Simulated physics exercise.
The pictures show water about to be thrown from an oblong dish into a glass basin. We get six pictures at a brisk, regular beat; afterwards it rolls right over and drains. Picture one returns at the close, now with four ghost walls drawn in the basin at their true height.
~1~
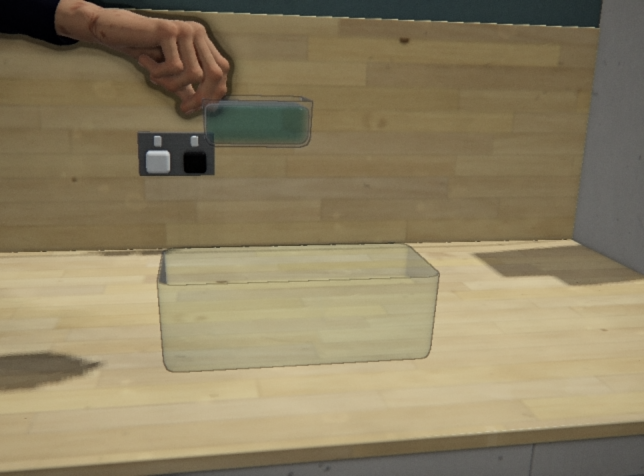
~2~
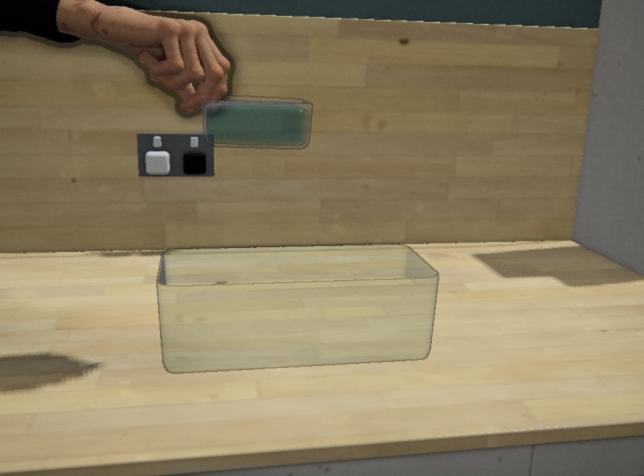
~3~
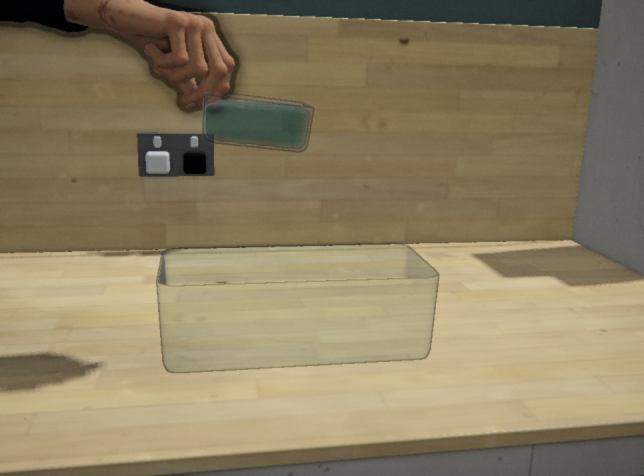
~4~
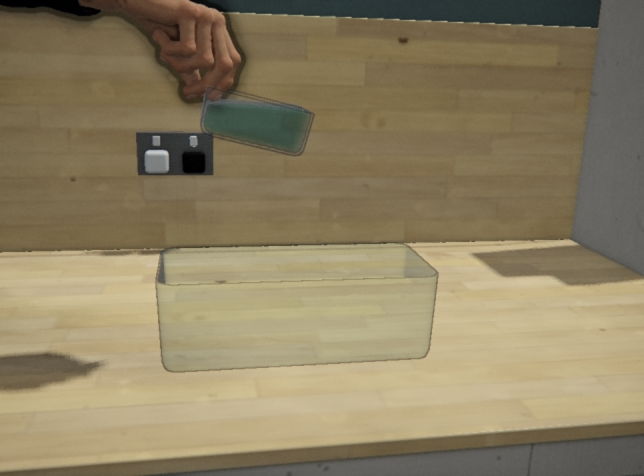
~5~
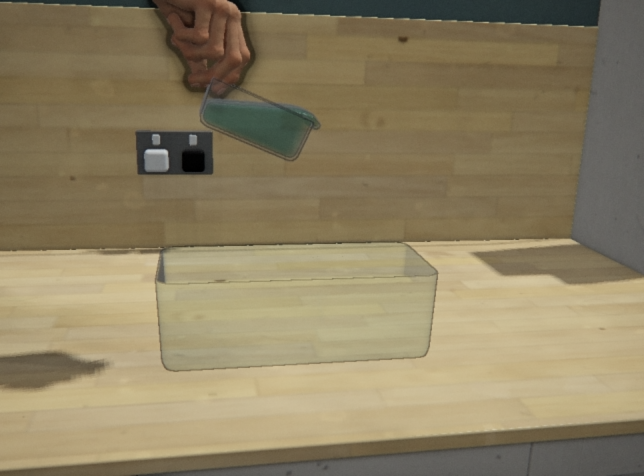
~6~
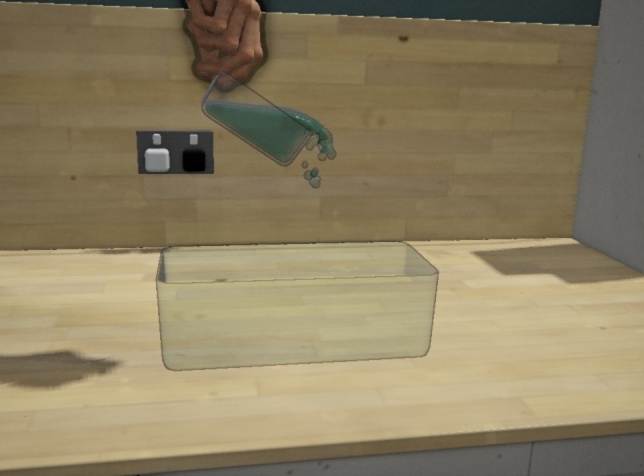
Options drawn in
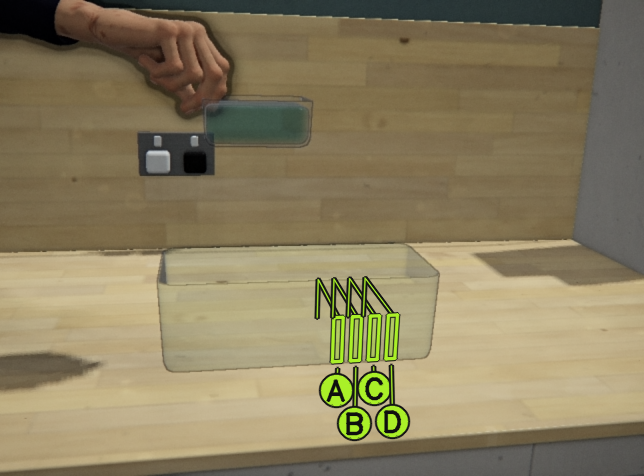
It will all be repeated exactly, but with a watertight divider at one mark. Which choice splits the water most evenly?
Position C.
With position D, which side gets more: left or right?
The left side.
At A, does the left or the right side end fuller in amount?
The right one.
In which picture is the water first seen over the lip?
Picture 5.
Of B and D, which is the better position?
B.
In lime, A at (337, 368); B at (355, 367); C at (373, 366); D at (391, 365).
For position A, about 21 % ends left of the wall and 77 % right of it.
For position B, about 29 % ends left of the wall and 68 % right of it.
For position C, about 51 % ends left of the wall and 48 % right of it.
For position D, about 91 % ends left of the wall and 6 % right of it; 3 % is lost outside.
